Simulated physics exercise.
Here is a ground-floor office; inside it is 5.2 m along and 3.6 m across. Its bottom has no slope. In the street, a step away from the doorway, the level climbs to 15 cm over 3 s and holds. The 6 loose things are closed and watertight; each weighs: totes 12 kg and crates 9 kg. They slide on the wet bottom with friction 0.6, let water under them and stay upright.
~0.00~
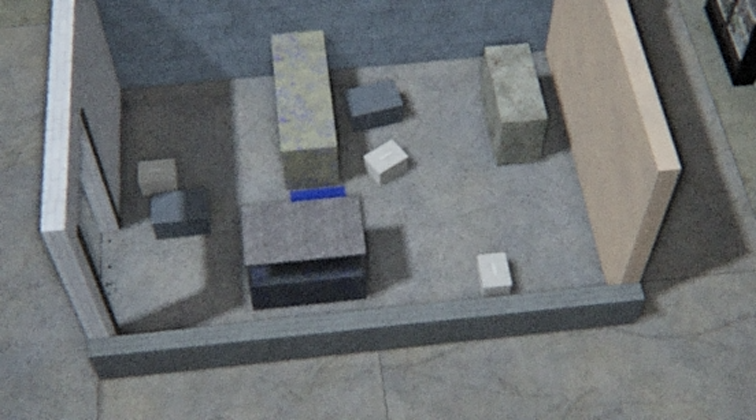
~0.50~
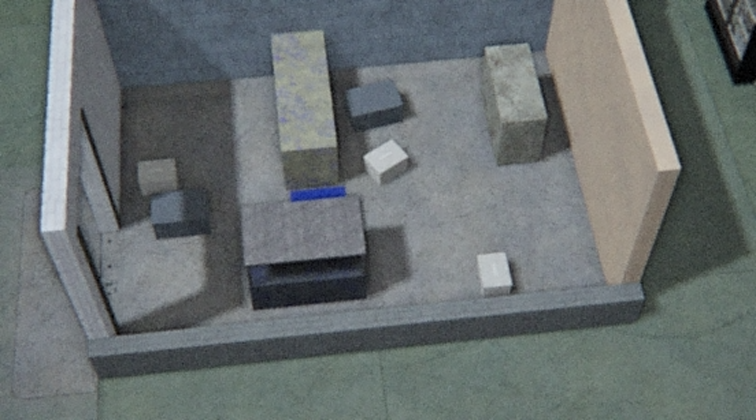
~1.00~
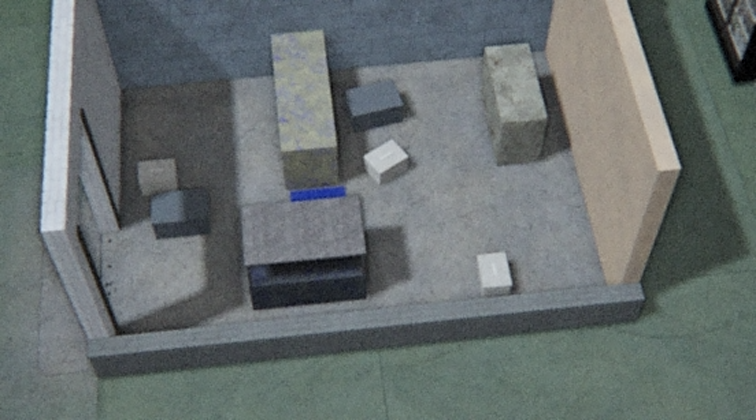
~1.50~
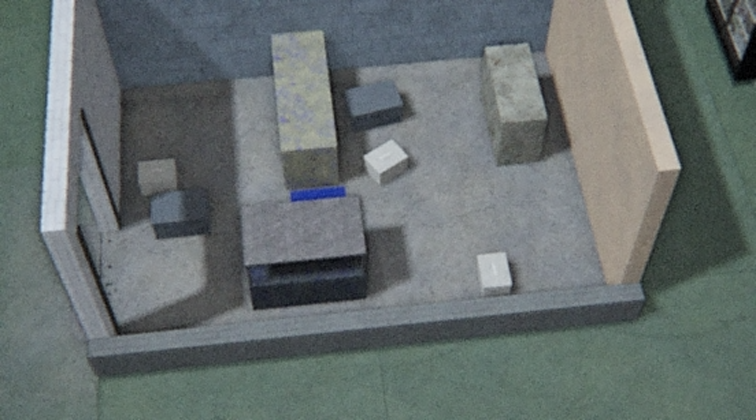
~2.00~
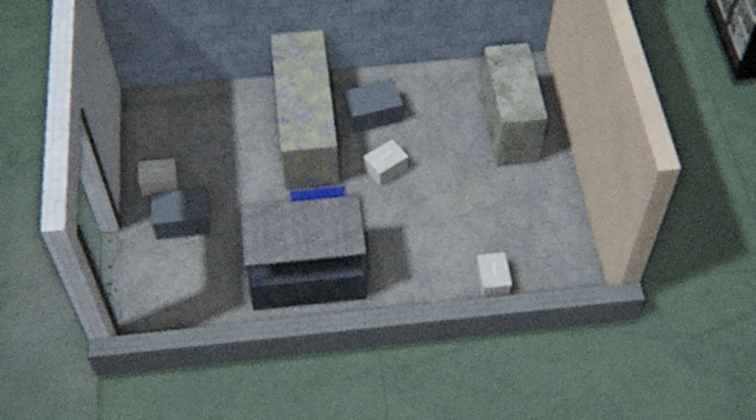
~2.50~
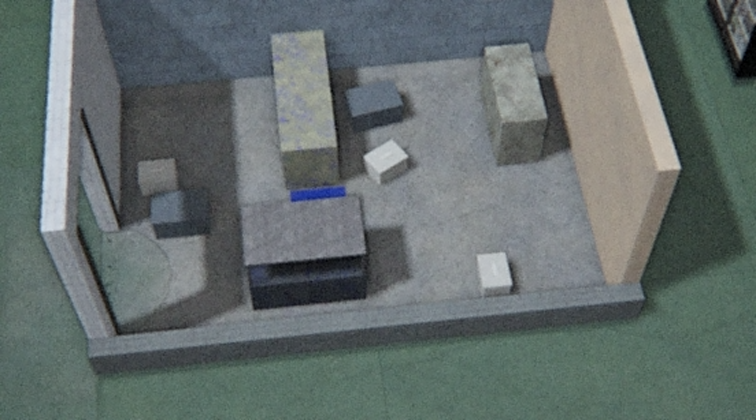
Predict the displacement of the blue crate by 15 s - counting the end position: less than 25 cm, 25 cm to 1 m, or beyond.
The blue crate ends far away.
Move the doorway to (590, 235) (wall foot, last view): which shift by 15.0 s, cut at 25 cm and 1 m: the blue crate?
In that case the blue crate travels far.
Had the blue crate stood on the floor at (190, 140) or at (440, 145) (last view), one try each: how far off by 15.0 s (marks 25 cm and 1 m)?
In that order: It moves a short way; it stays put.
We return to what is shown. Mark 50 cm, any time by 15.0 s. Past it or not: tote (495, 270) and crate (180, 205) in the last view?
In turn: Under, past it.
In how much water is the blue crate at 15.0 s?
Roughly 7 cm.
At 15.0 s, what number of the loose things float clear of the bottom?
3 of them.
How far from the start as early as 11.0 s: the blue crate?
Roughly 200 cm by then.
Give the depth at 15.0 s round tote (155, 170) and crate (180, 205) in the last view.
Roughly 8 and 8 cm.
After 3.5 s the blue crate is near (319, 204), 0.0 m from its start, aground; 0 afloat.
After 6.8 s the blue crate is near (416, 217), 1.1 m from its start, aground; 0 afloat.
After 11.0 s the blue crate is near (526, 216), 2.2 m from its start, afloat; 2 afloat.
After 15.0 s the blue crate is near (506, 203), 2.0 m from its start, afloat; 3 afloat.
